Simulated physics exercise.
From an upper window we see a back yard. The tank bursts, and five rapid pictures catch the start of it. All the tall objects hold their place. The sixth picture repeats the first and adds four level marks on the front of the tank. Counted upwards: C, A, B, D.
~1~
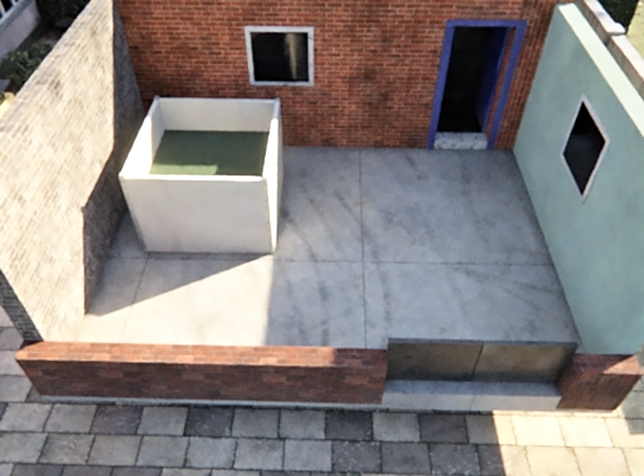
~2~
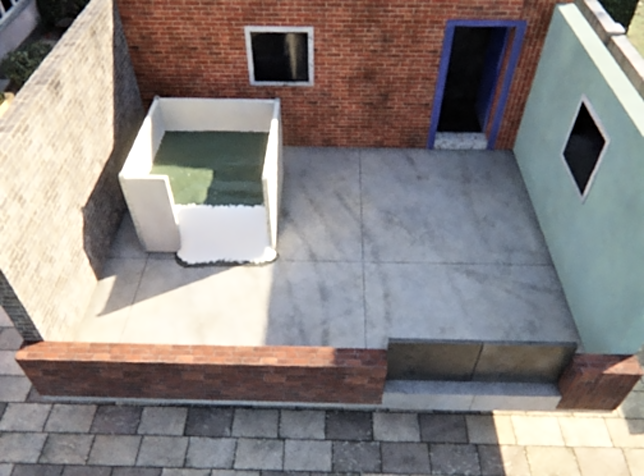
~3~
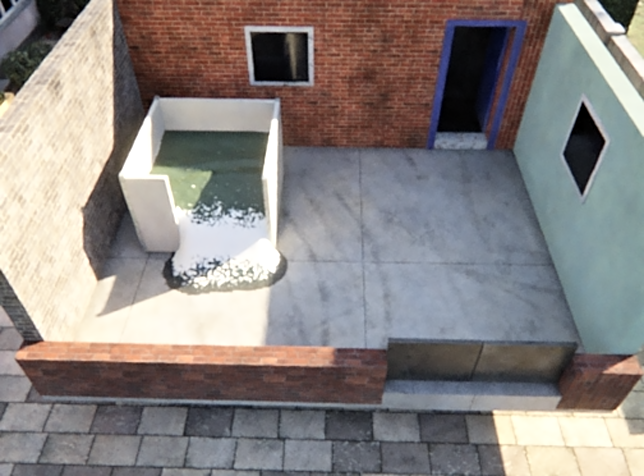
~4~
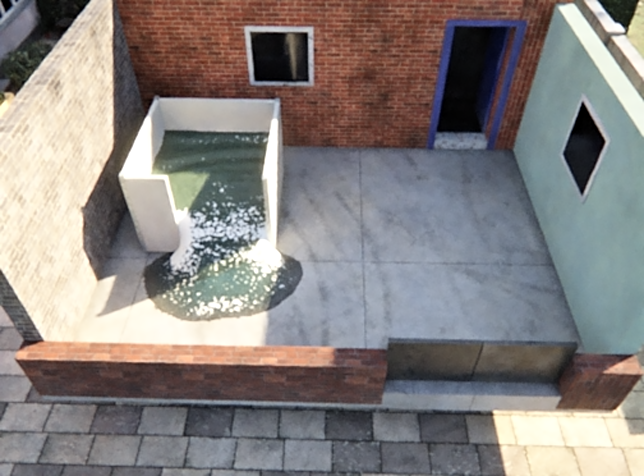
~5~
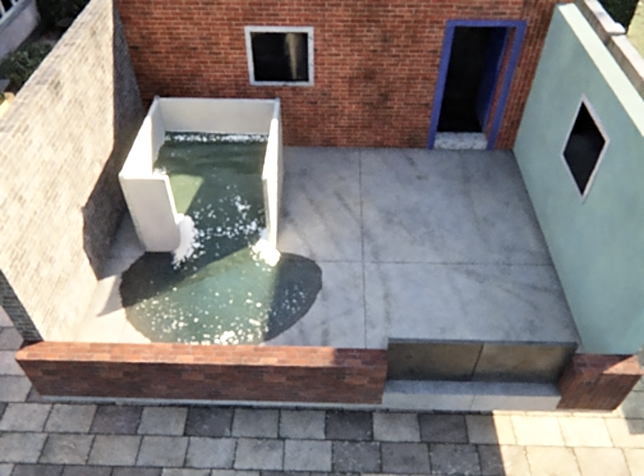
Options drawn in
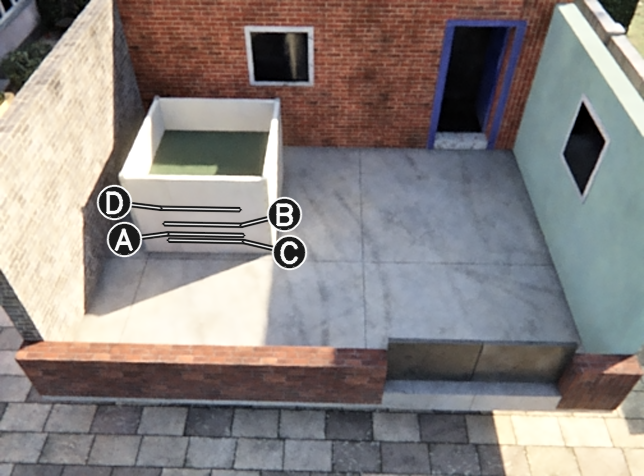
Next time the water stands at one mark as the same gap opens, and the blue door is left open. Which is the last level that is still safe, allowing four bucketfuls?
The limit is D.
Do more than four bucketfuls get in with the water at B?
No, not at all.
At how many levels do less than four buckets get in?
All of them.
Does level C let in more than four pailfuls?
No.
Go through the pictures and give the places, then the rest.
In the first frame, water in the tank at rest, its middle at (211, 165); foot of the blue doorway at (459, 149); shut gate at (479, 348).
In the second frame, 1 % of the ground under water, visible out to (271, 257).
In the third frame, 4 % of the ground under water, visible out to (174, 282).
In the fourth frame, 8 % of the ground under water, visible out to (163, 303).
In the fifth frame, 14 % of the ground under water, visible out to (131, 303).
In white, A at (205, 234); B at (203, 224); C at (206, 240); D at (199, 209); from the bottom up C, A, B, D.
Choosing A, nothing gets over.
Choosing B, nothing gets over.
Choosing C, nothing gets over.
Choosing D, a splash gets over, under a bucket.
